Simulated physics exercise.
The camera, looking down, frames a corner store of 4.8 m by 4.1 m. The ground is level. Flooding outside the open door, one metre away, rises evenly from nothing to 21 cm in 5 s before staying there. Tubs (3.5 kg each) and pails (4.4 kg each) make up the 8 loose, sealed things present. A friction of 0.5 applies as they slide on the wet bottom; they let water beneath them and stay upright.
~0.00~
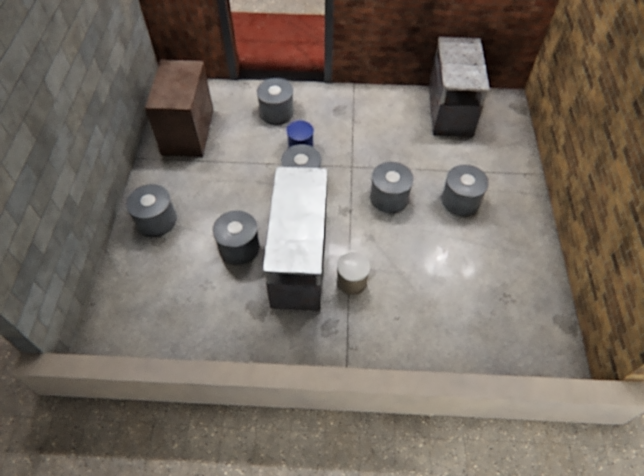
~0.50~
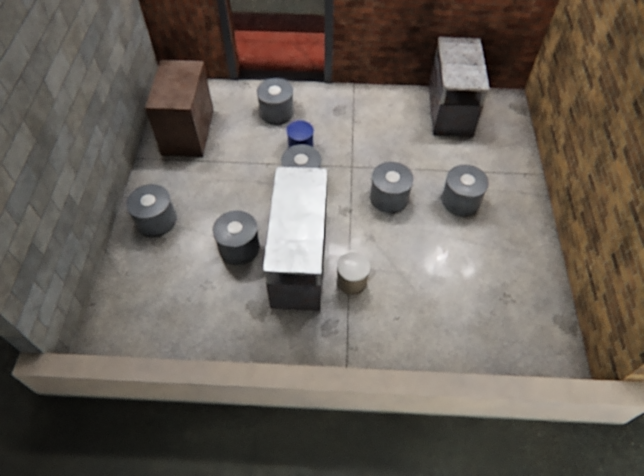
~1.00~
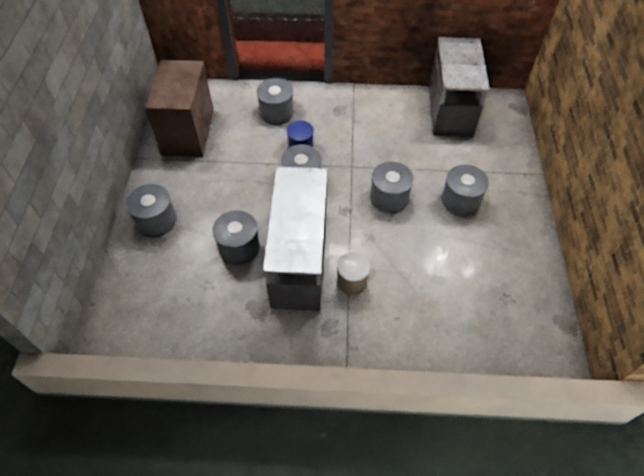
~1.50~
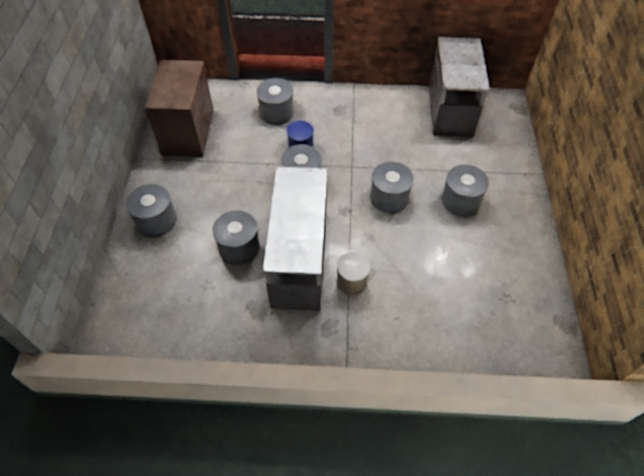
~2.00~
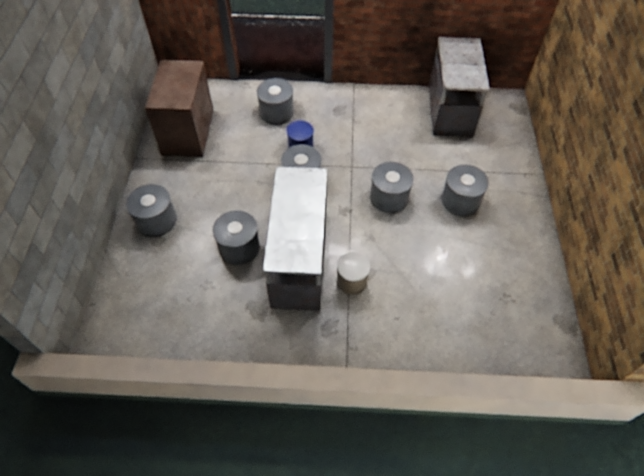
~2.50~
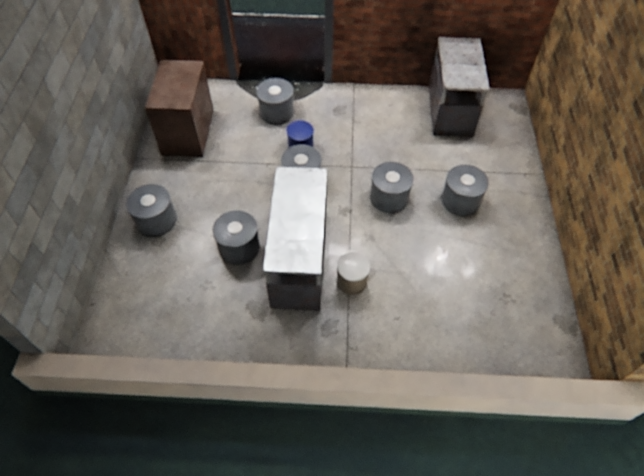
Corner store seen from above, dark water covering the ground outside and just entering through the open doorway, pails standing still.
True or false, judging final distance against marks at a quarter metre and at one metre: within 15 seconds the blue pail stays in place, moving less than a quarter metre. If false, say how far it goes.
False, over one metre.
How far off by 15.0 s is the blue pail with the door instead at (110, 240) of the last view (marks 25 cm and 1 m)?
In that case the blue pail goes a long way.
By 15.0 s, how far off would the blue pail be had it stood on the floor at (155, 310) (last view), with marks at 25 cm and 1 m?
Well, it gets shoved far.
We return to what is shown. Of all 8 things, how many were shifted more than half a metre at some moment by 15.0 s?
The number is 8.
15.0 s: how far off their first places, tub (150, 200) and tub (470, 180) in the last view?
80 cm, 100 cm.
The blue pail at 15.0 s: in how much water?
Somewhere close to 8 cm.
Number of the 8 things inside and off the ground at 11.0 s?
Then: 6.
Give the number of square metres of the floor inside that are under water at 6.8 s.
Somewhere around 14 m2, roughly.
After 3.5 s the blue pail is near (300, 130), 0.0 m from its start, aground; 0 afloat.
After 6.8 s the blue pail is near (379, 171), 1.1 m from its start, aground; 4 afloat.
After 11.0 s the blue pail is near (455, 193), 1.9 m from its start, aground; 6 afloat.
After 15.0 s the blue pail is near (485, 144), 2.1 m from its start, afloat; 8 afloat.
